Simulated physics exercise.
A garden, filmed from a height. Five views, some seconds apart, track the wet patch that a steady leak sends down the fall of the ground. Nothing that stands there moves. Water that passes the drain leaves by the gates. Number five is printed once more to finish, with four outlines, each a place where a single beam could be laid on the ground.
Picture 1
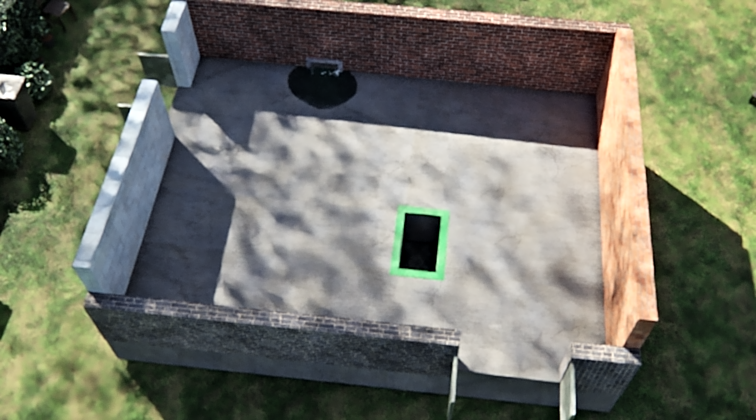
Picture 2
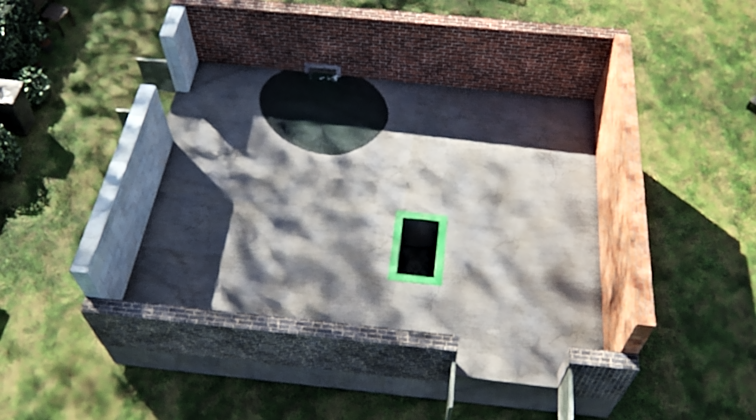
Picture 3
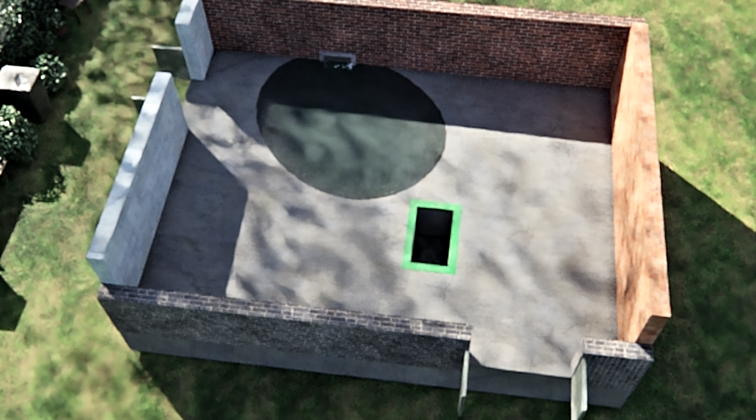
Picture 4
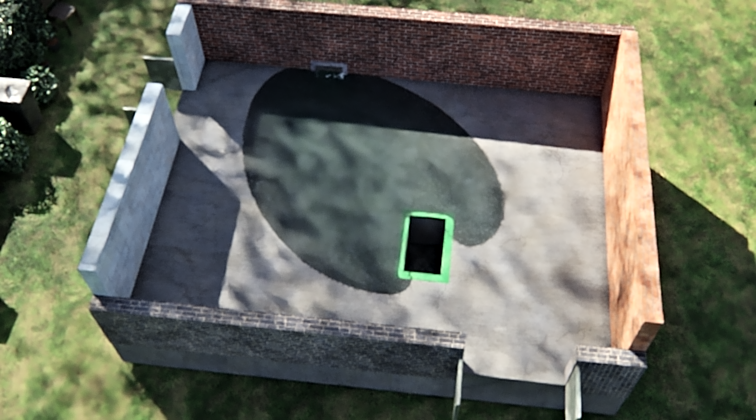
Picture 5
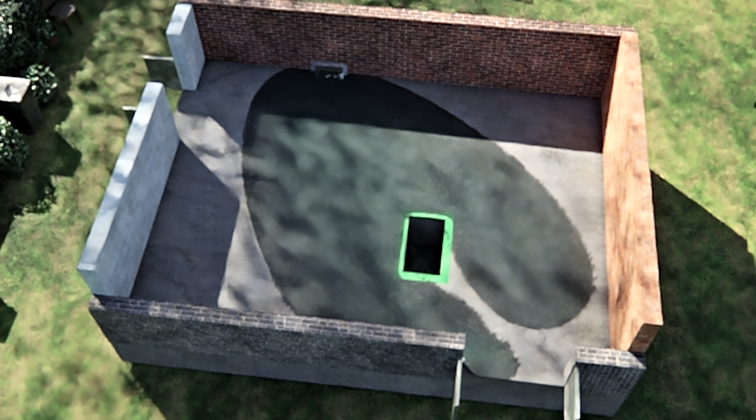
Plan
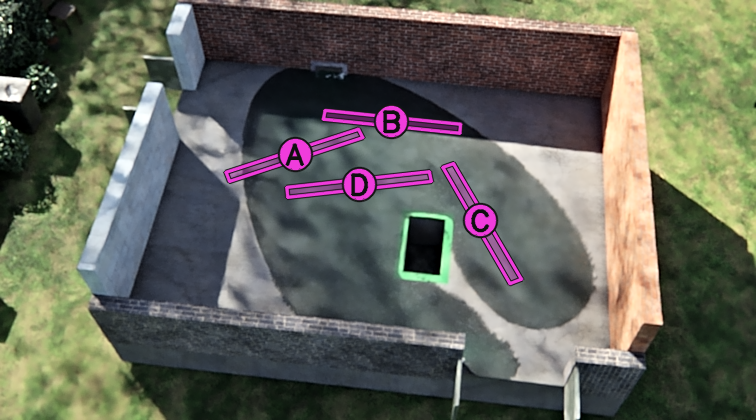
Dark water spread from an outfall at the back wall of a brick-walled yard, widening across the grey ground until it reached the green-edged drain pit, then passed around both sides toward the front.
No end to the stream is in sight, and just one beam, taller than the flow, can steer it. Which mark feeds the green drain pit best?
Best: C.
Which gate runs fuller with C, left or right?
The right one.
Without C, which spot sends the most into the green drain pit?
It is B.
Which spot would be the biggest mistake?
It is D.
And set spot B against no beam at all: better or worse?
Spot B is worse.
On the marked copy, A from (227, 176) to (360, 133); B from (324, 114) to (460, 128); C from (448, 165) to (515, 281); D from (287, 192) to (430, 176).
Choosing A, about 8 % of the stream runs into the green drain pit, about 92 % out by the gates.
Choosing B, about 17 % of the stream runs into the green drain pit, about 83 % out by the gates.
Choosing C, about 42 % of the stream runs into the green drain pit, about 57 % out by the gates.
Choosing D, next to none of the stream runs into the green drain pit, about 100 % out by the gates.
